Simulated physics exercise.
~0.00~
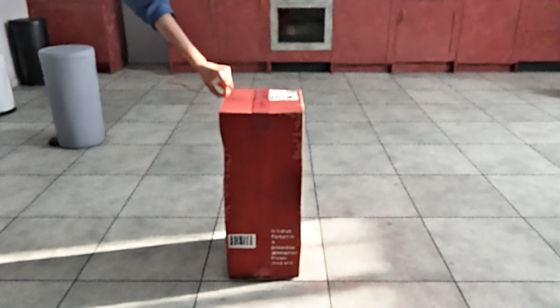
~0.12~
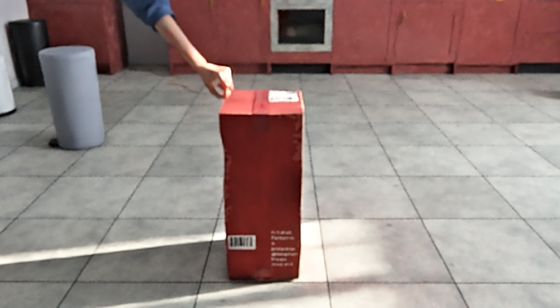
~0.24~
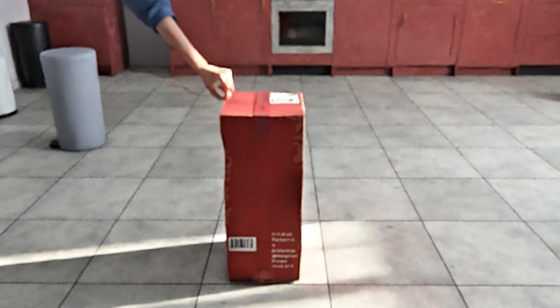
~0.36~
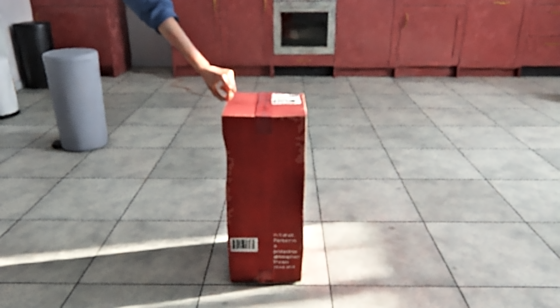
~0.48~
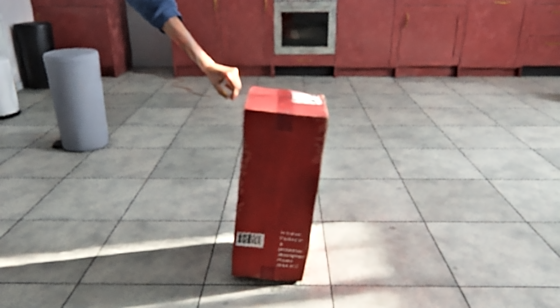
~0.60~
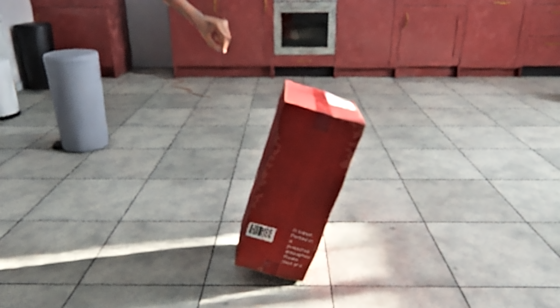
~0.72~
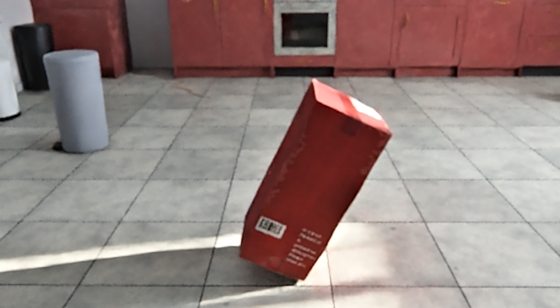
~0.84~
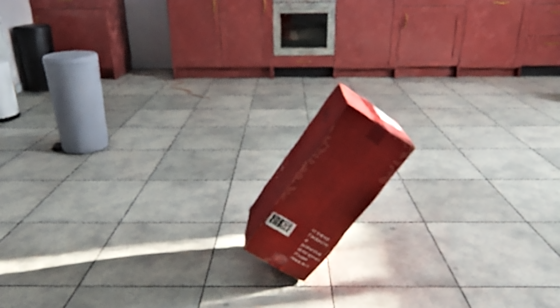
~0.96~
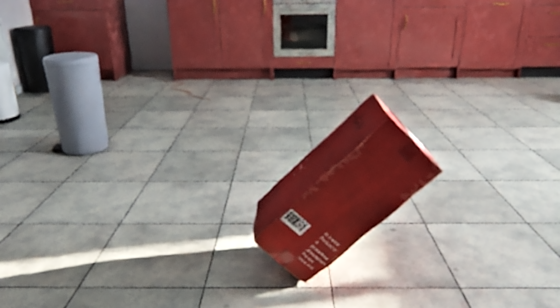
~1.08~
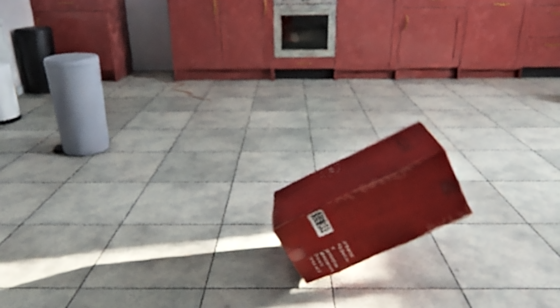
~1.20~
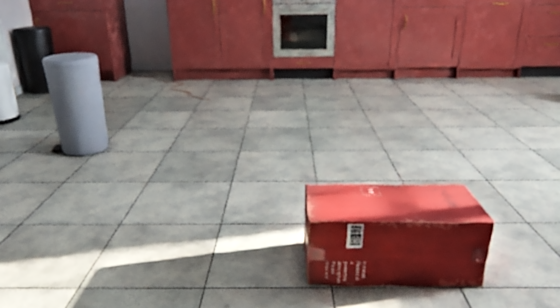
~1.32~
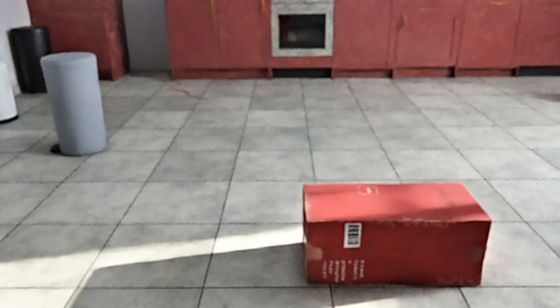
A hand reaches in from the upper left to the top of a tall red parcel standing on a grey tiled floor, seen from slightly above by a gently swaying camera. Behind are red cabinets with a small dark oven set among them, and a grey bin stands at left near a darker one. The hand pushes the parcel near its top, then lets go and draws back out of view. The parcel leans to the right, tipping further and further over its lower edge. It drops onto its side and lies still on the tiles.
